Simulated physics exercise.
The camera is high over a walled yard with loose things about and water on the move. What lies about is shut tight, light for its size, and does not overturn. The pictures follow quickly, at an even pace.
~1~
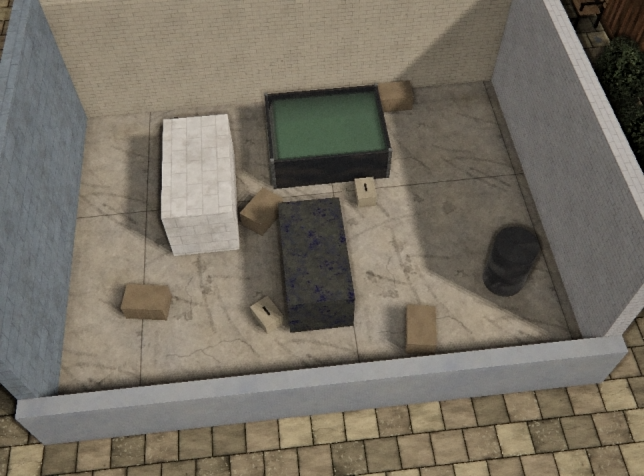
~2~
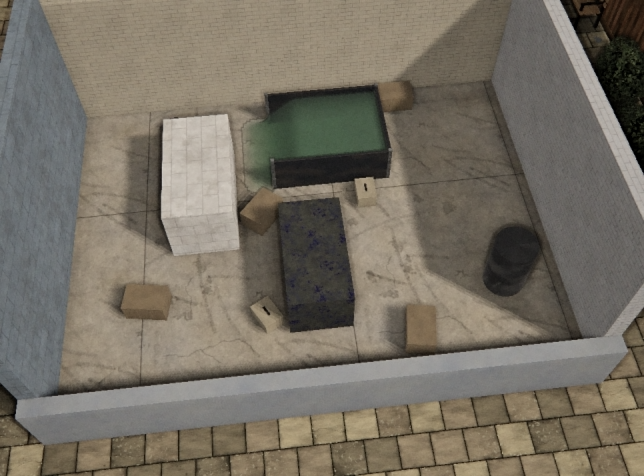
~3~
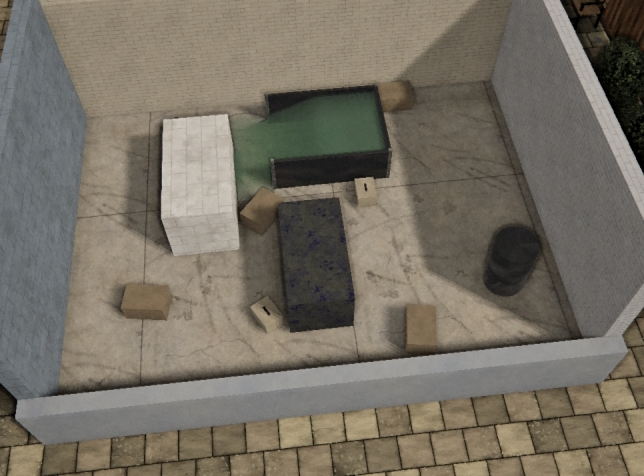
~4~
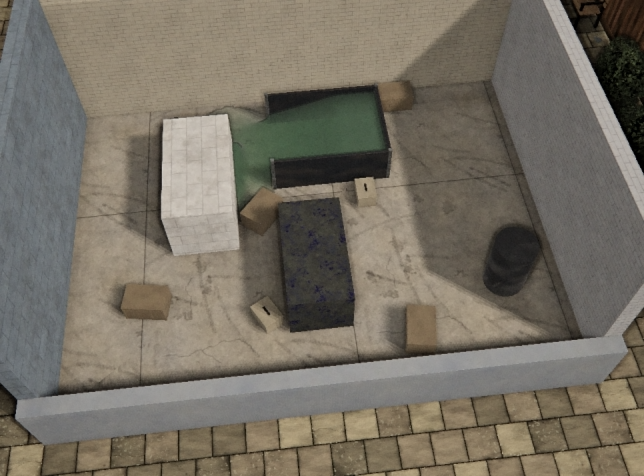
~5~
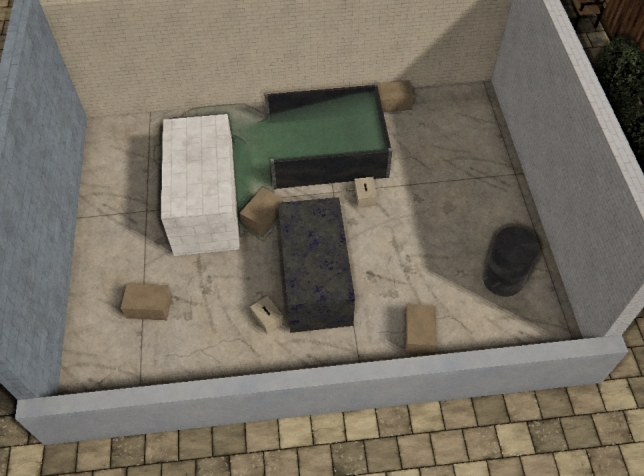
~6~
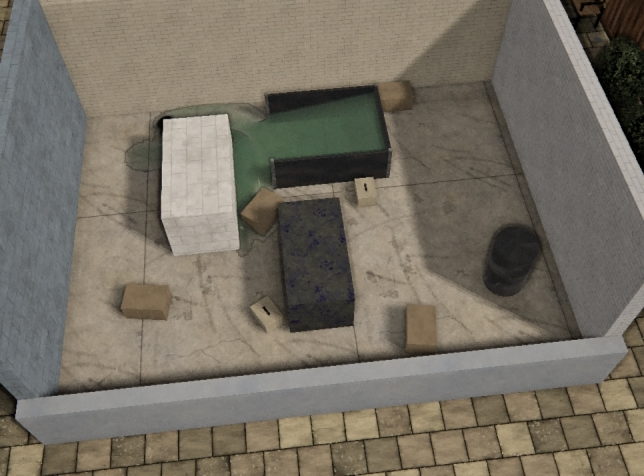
Walled yard from above, green water pouring from the left side of a dark tank and spreading around a white block.
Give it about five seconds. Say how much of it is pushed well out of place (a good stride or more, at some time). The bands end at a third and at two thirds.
Share: Between one and two thirds.
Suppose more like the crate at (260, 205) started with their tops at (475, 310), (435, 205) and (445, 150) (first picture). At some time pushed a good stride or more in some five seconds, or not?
As listed: Under that, never so far, under that.
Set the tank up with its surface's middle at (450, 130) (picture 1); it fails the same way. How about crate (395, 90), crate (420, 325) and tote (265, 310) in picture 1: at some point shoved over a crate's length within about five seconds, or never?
As listed: Not that far, no, swept aside.
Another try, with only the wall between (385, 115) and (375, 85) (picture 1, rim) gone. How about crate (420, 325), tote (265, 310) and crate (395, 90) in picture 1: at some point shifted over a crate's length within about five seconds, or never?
In that order: No, not that far, pushed that far.
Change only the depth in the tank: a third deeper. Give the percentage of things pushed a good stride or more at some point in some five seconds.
About 60 per cent.
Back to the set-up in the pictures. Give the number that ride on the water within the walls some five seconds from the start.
It comes to 2.
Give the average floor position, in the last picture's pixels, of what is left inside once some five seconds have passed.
At about (297, 259).
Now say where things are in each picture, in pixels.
A pail is out of sight; a crate at (262, 206) rests on the ground; 0 of 7 have shifted, in the first frame.
A pail is out of sight; a crate at (262, 206), on the bottom; 0 of 7 have shifted, in the second frame.
A pail is out of sight; a crate at (262, 206) rests on the ground; 0 of 7 have shifted, in the third frame.
A pail is out of sight; a crate at (262, 206), on the bottom; 0 of 7 have shifted, in the fourth frame.
A pail is out of sight; a crate at (262, 206) rests on the ground; 0 of 7 have shifted, in the fifth frame.
A pail at (167, 123), on the bottom, close to its start; a crate at (262, 206), on the bottom; 1 of 7 have shifted, in the sixth frame.
A moment on, 1 of 7 are well off their spots; 0 afloat.
Next, 3 of 7 are well off their spots; 1 afloat.
Later, 3 of 7 are well off their spots; 0 afloat.
In the end, 4 of 7 are well off their spots, and 4 have been at some point; 2 afloat.
